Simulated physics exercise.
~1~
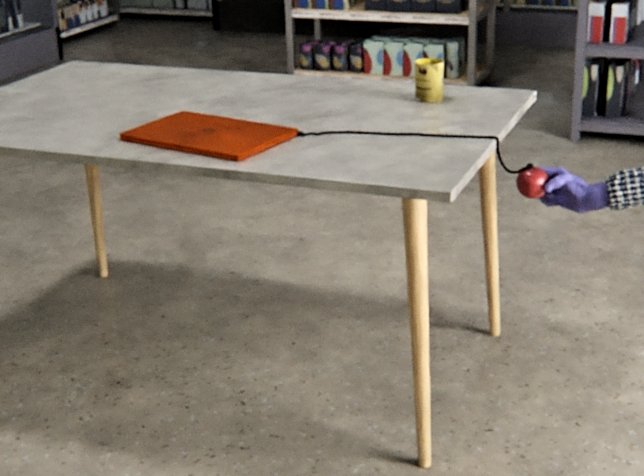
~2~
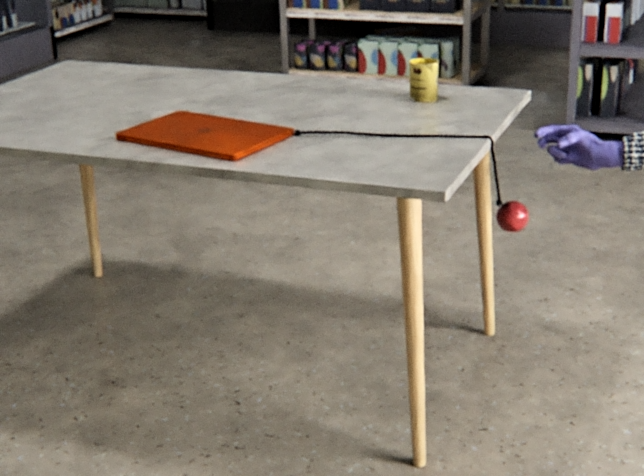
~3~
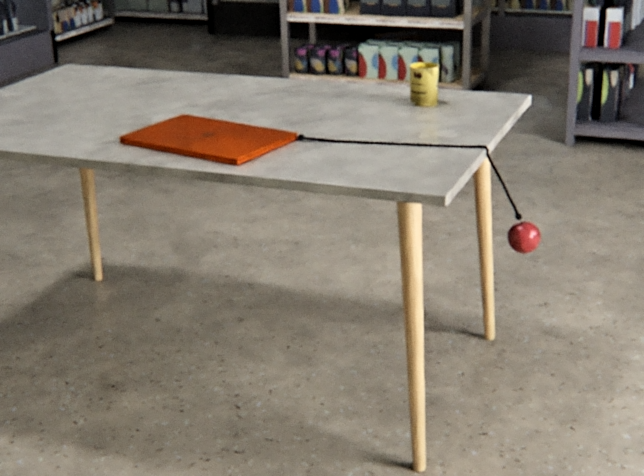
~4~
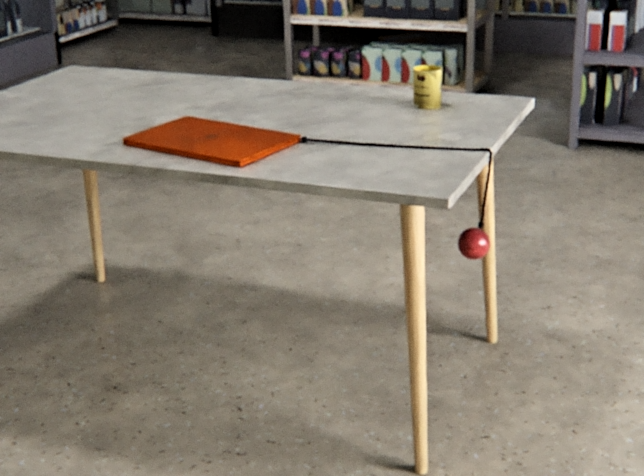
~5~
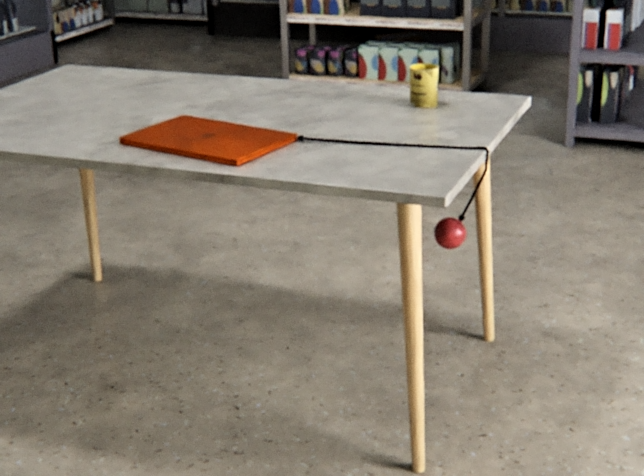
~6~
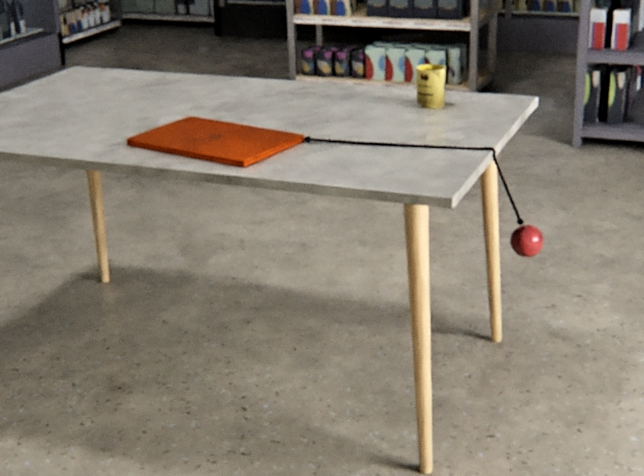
In a room with stocked shelves, a purple-gloved hand releases a red apple tied by a black cord to an orange laptop on a grey table. The apple drops past the edge and swings left and right, still dangling, while the laptop and yellow cup stay put.
